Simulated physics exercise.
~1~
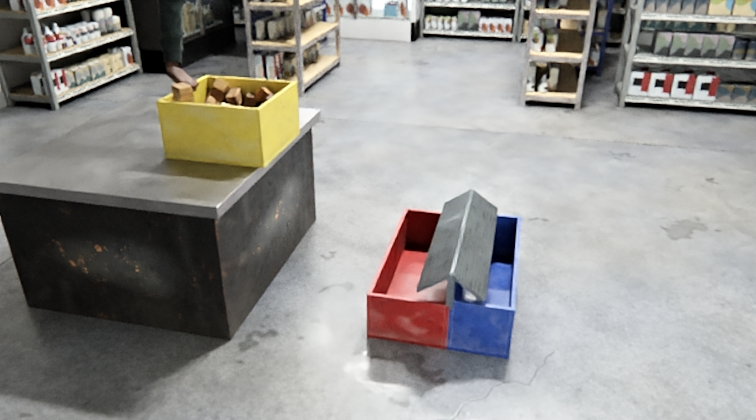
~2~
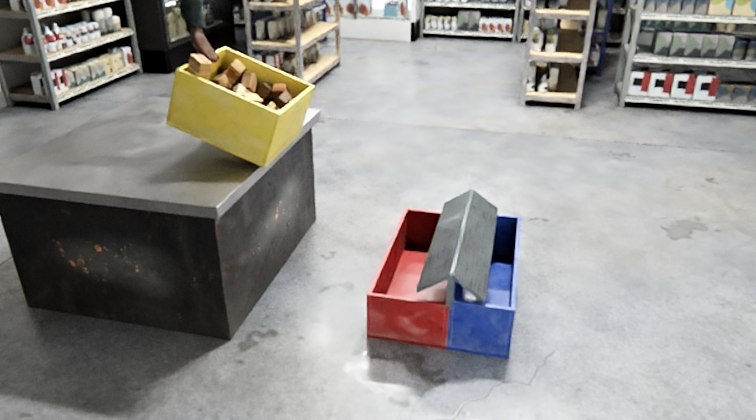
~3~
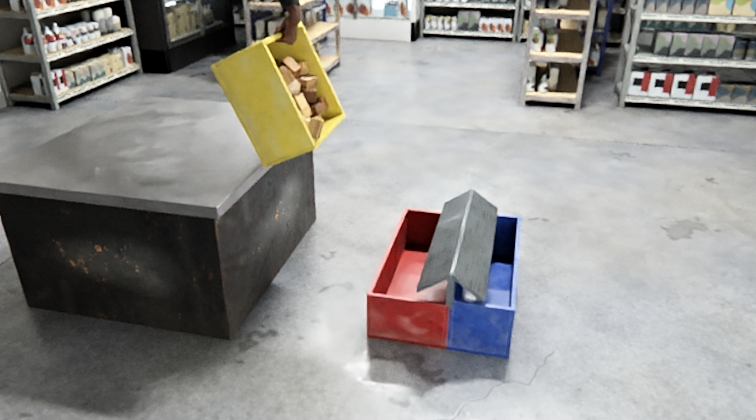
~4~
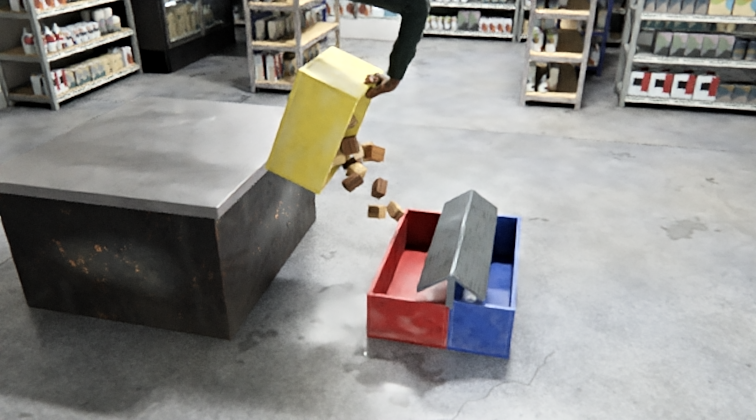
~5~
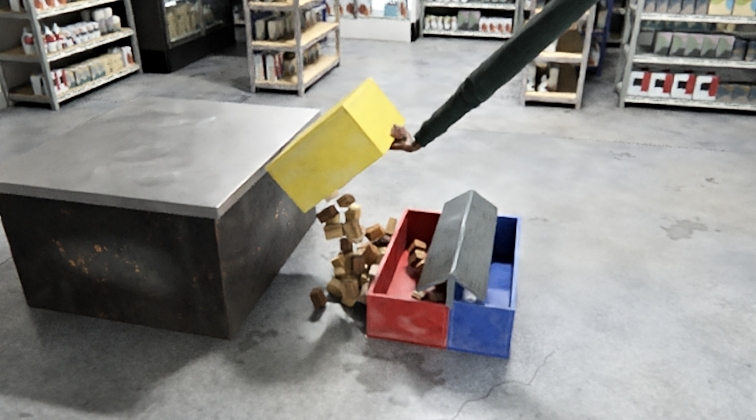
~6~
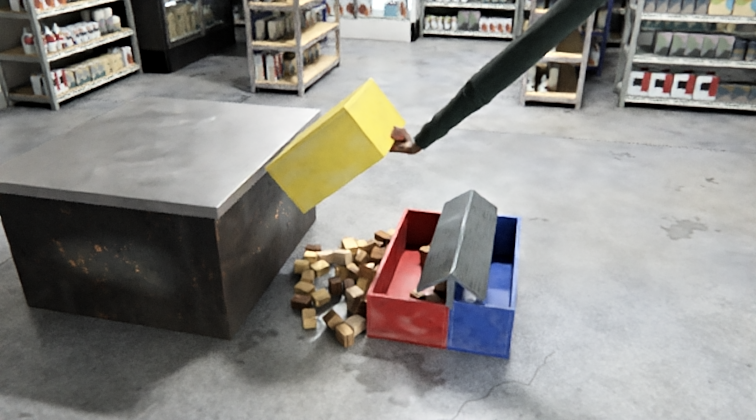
At the start, a yellow crate full of wooden blocks sits on a dark bench, with a hand behind it and a red box and a blue trough side by side on the floor, a grey ridge over their divide. The hand tips the crate up and to the right past the bench's edge. As it turns further over, blocks tumble out toward the red box. The arm holds the crate nearly upside down while more pour down. A few land in the red box, but most end scattered on the floor short of it.
